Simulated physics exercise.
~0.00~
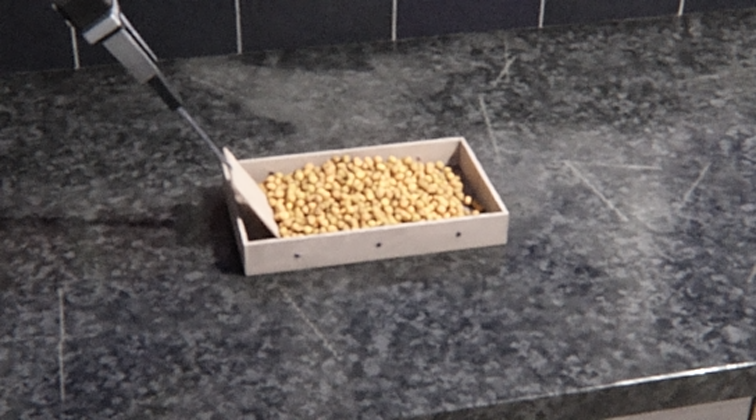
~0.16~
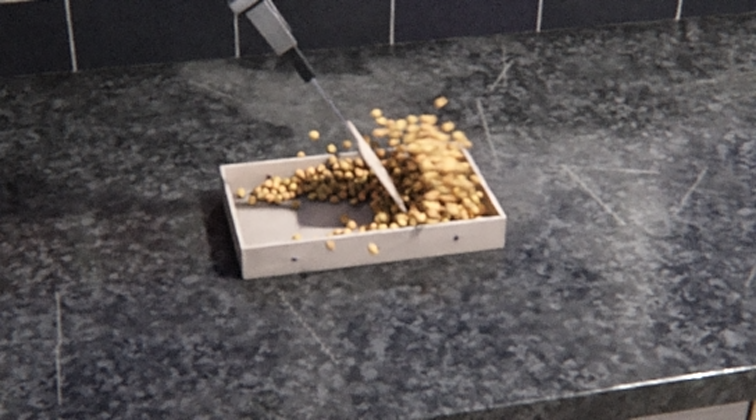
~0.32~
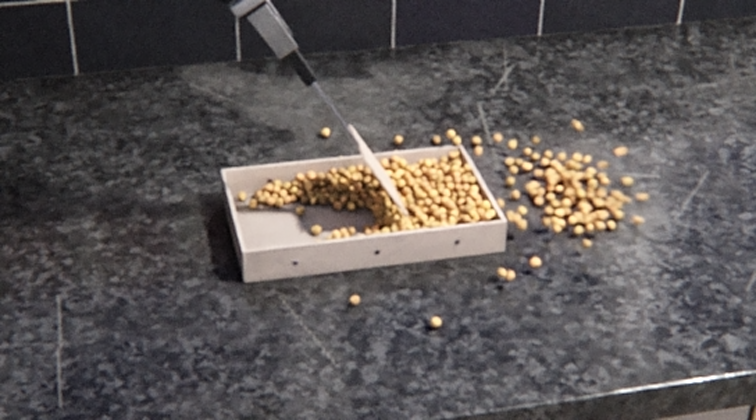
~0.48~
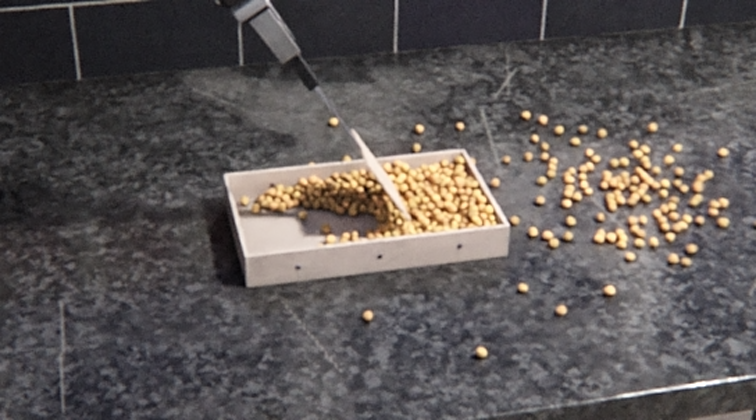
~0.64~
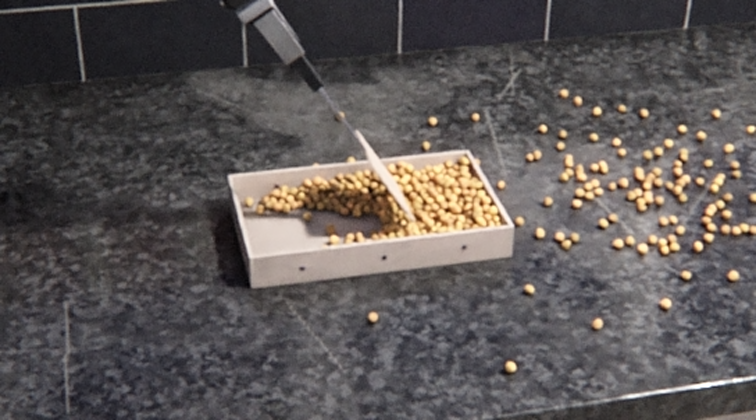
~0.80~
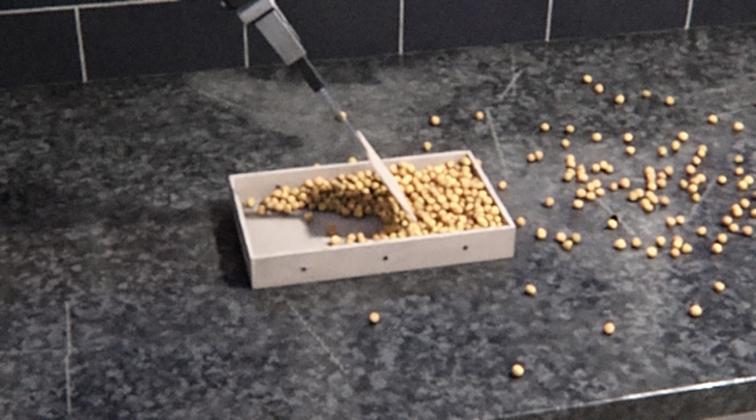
A thin metal arm holding a pale turner reaches in from the upper left over a shallow, light wooden tray of golden dried chickpeas, seen from slightly above on a dark, mottled countertop with black tiles behind. The blade starts at the tray's left end and sweeps quickly right, heaping the chickpeas against the far side. Many fly over the right rim while the blade halts past the middle and the tray stays put. The spilled chickpeas bounce and roll outward across the counter, a few toward the front. Finally they lie scattered on the right, with most still piled in the tray.
